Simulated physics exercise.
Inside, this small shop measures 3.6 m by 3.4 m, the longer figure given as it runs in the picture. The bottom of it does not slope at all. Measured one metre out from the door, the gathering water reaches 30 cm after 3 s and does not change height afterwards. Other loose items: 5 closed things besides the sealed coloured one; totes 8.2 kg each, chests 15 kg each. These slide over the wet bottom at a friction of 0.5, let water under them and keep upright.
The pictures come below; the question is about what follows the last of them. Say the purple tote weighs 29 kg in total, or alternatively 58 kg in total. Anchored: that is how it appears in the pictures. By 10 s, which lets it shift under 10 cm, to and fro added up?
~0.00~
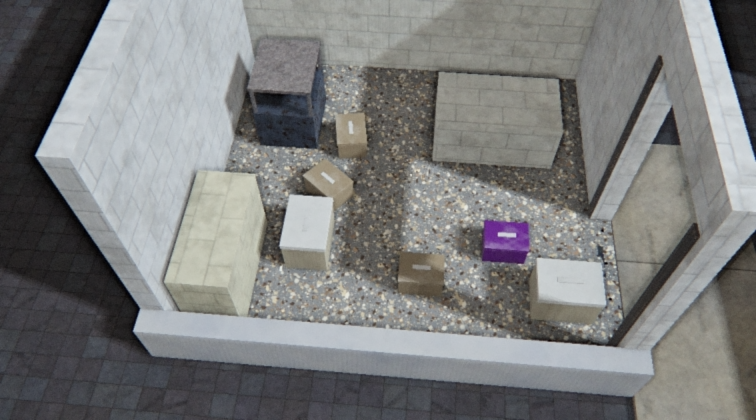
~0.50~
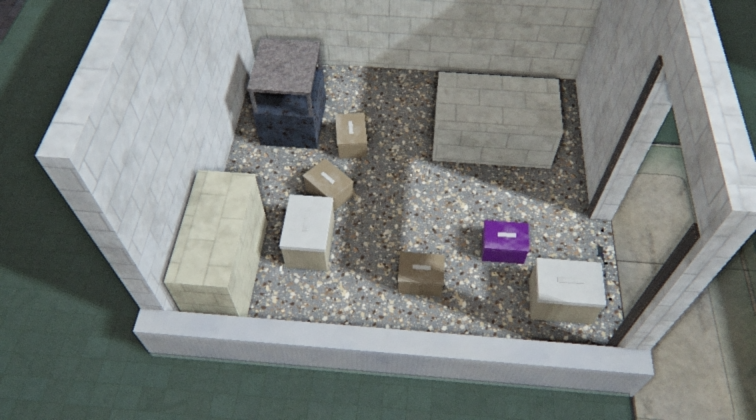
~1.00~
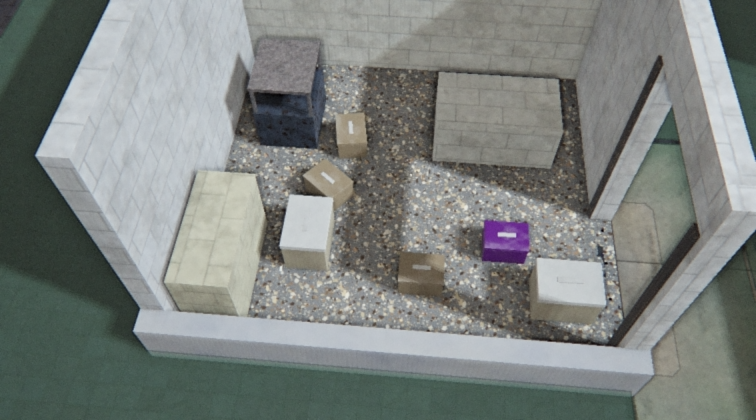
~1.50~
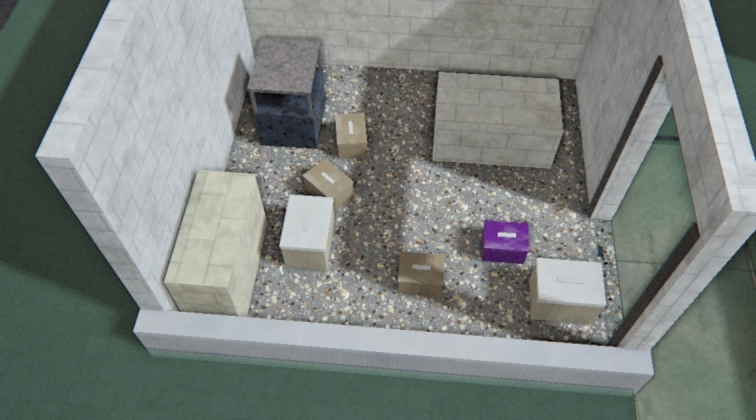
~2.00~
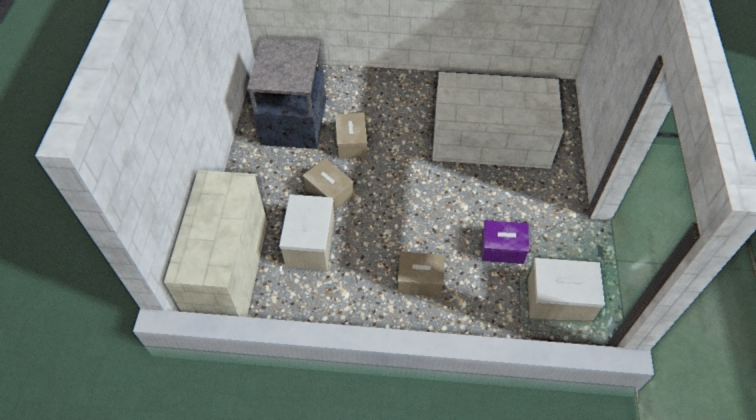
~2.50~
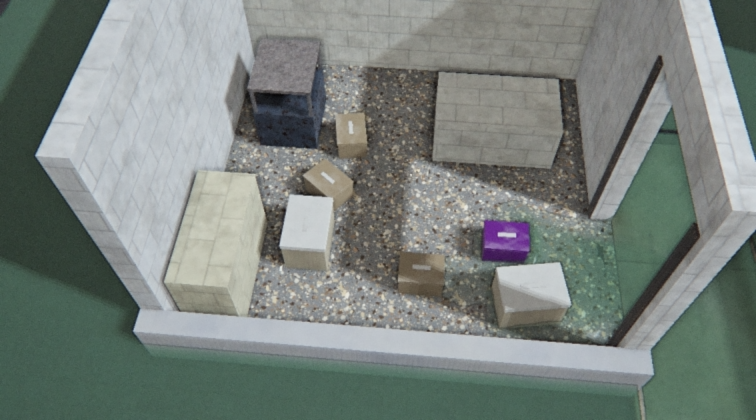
The one that works is only the second, 58 kg.
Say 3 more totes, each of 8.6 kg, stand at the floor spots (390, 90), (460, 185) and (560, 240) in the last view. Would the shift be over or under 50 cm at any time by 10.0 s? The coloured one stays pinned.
Above the mark, above the mark, above the mark.
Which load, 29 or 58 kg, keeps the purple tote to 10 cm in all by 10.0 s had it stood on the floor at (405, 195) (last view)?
Outcome - success with heavier only.
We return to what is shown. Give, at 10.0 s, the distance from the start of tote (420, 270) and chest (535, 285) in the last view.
In turn: 200 cm, 140 cm.
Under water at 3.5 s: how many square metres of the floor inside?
Some 4.5 m2 of it.
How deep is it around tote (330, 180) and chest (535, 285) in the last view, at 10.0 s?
First about 24 cm, second about 16 cm.
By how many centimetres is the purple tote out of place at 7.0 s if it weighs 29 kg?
About 40 cm.
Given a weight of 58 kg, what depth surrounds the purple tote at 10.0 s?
Close to 15 cm deep.
After 3.5 s the purple tote would be 5 cm from its start with 29 kg and 0 cm from its start with 58 kg; 9 cm of water round it then.
After 4.5 s the purple tote would be 31 cm from its start with 29 kg and 0 cm from its start with 58 kg; 9 cm of water round it then.
After 7.0 s the purple tote would be 39 cm from its start with 29 kg and 0 cm from its start with 58 kg; 12 cm of water round it then.
After 10.0 s the purple tote would be 79 cm from its start with 29 kg and 0 cm from its start with 58 kg; 15 cm of water round it then.
